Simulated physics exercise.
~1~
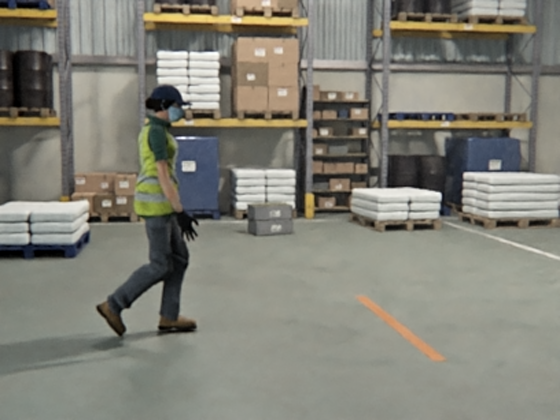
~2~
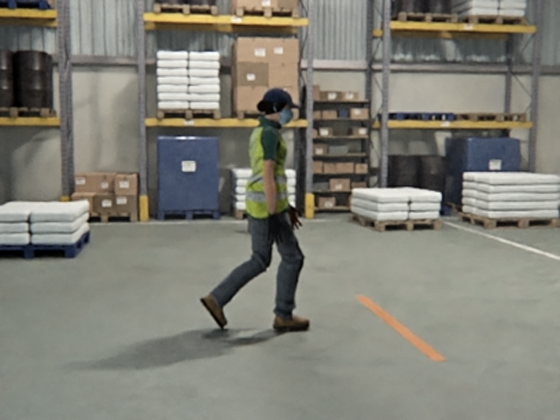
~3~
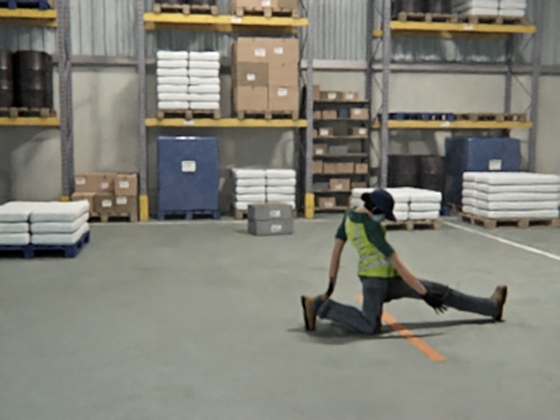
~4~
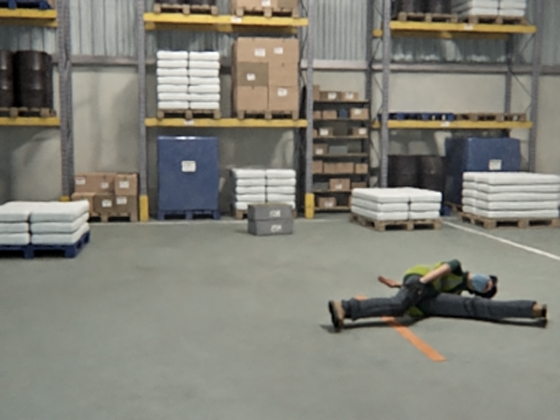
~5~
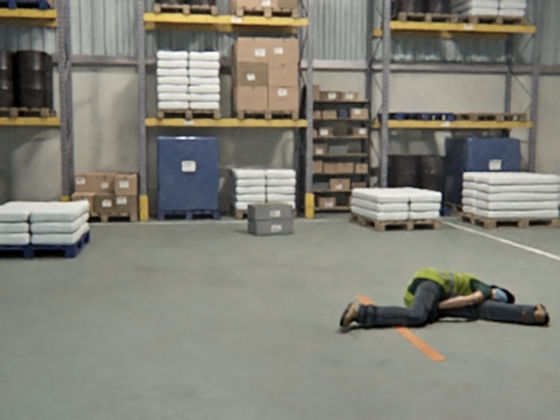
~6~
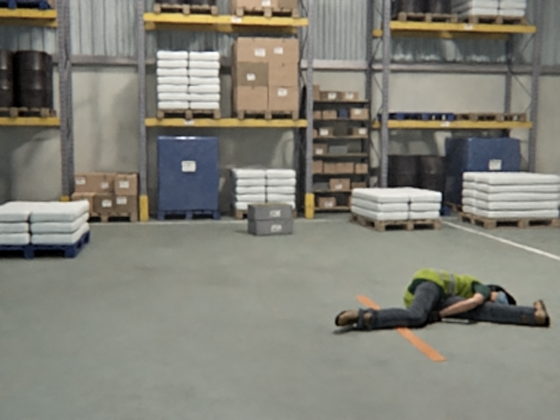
At first, a visitor in a cap, face mask, dark gloves and yellow safety vest walks to the right across a warehouse floor, passing shelves, stacked sacks and boxes. The visitor nears a strip of orange tape on the floor, then suddenly drops low at the tape, one leg stretched out ahead and the other bent behind. The body folds forward and down to the right over the spread legs. The visitor ends slumped on the floor across the tape, head beyond it near the outstretched foot, and stays there almost motionless.
